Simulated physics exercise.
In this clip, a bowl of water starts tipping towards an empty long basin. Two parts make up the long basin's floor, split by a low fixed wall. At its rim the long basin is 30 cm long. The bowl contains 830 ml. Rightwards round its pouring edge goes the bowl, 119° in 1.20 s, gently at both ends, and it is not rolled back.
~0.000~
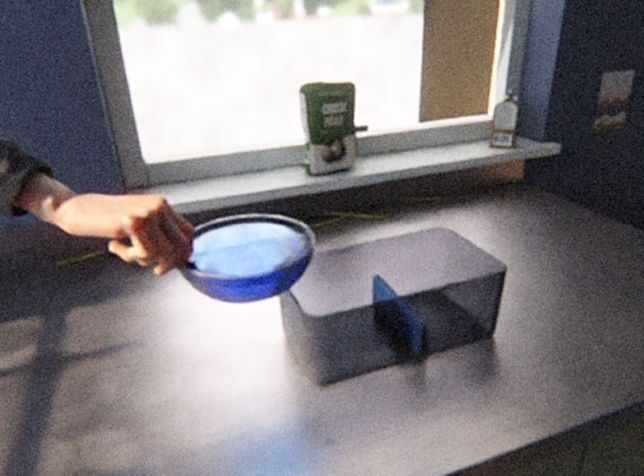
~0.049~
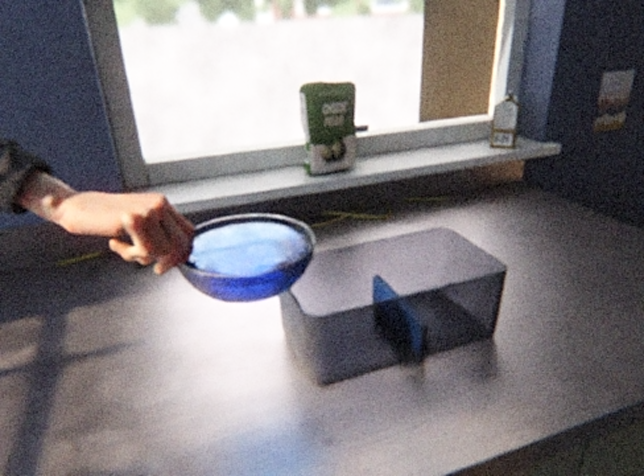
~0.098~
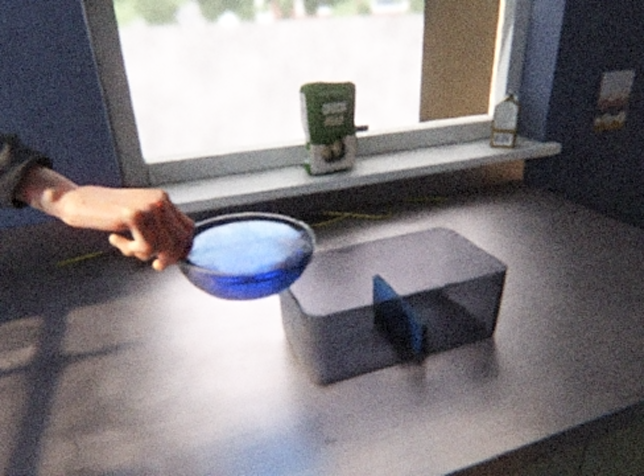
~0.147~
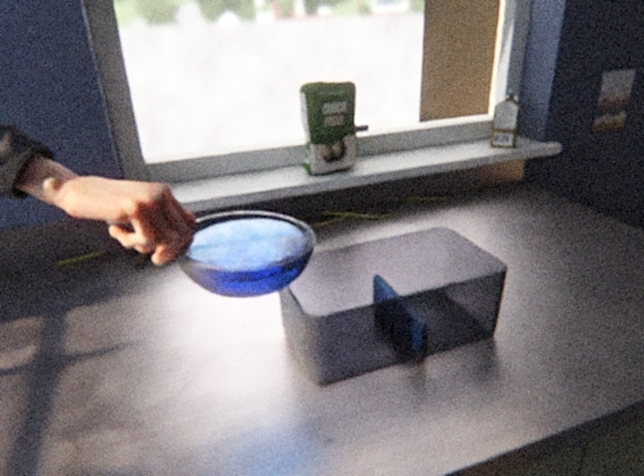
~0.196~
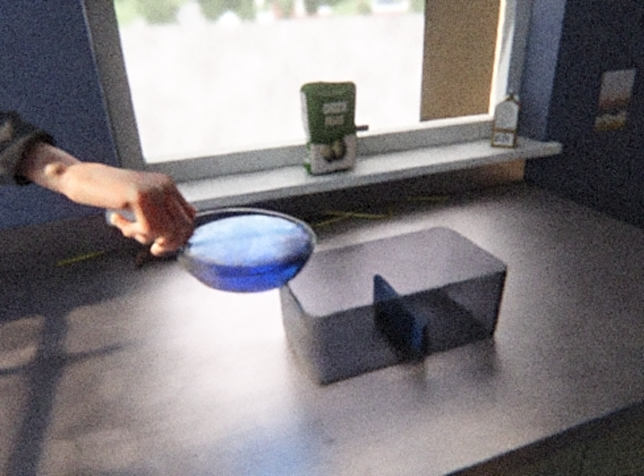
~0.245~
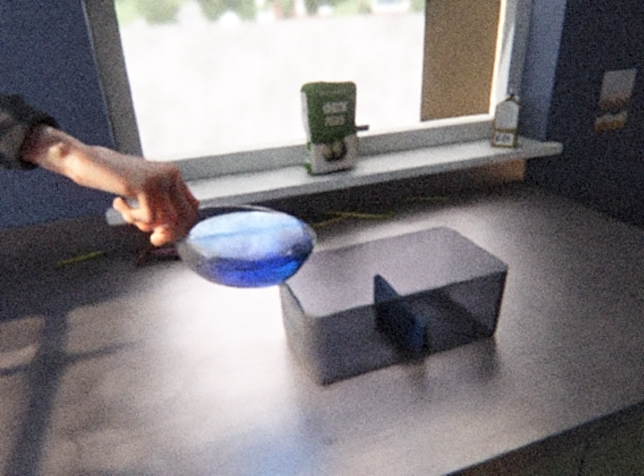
A hand held a glass bowl of blue water beside an empty, long clear basin with a blue divider on a counter by a window, then slowly tilted the bowl slightly to the right.
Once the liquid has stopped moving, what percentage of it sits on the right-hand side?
About 8 per cent.
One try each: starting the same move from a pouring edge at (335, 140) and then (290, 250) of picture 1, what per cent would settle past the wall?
80 in a hundred, followed by 10 in a hundred.
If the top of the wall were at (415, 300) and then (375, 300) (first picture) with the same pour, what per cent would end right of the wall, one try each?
I'd say 10 percent on the first go, 55 percent on the next.
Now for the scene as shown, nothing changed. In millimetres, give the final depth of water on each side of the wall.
Left part: About 30 mm; right part: About 4 mm.
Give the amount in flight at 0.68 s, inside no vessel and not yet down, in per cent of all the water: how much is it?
At that moment, about 42 percent.
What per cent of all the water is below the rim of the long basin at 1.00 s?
Near 96 in a hundred.
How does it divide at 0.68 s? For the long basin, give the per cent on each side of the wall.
Around 32 on the left side and 0 on the right side.
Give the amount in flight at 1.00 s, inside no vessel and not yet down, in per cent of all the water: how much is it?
Around 4 percent of the liquid.
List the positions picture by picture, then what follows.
In the first picture, tilt 0°; pouring edge (310, 231); surface from (178, 260) to (307, 236); the long basin's rim runs from (288, 289) to (476, 247); the wall's top is at (398, 299).
In the second picture, tilt 0°; pouring edge (310, 231); surface from (178, 259) to (307, 235).
In the third picture, tilt 2°; pouring edge (311, 231); surface from (178, 257) to (307, 234).
In the fourth picture, tilt 4°; pouring edge (311, 231); surface from (178, 254) to (307, 232).
In the fifth picture, tilt 8°; pouring edge (311, 231); surface from (178, 249) to (307, 229).
In the sixth picture, tilt 12°; pouring edge (311, 231); surface from (179, 244) to (309, 226).
After 0.68 s the tilt is 72° and 26 per cent is still to pour, 33 is left of the wall and 0 right of it.
After 1.00 s the tilt is 111° and 0 per cent is still to pour, 93 is left of the wall and 3 right of it.
After 1.34 s the tilt is 119° and 0 per cent is still to pour, 90 is left of the wall and 8 right of it.
After 1.70 s the tilt is 119° and 0 per cent is still to pour, 90 is left of the wall and 8 right of it.
In the end 90 per cent lies left of the wall, 8 right of it and 2 outside.
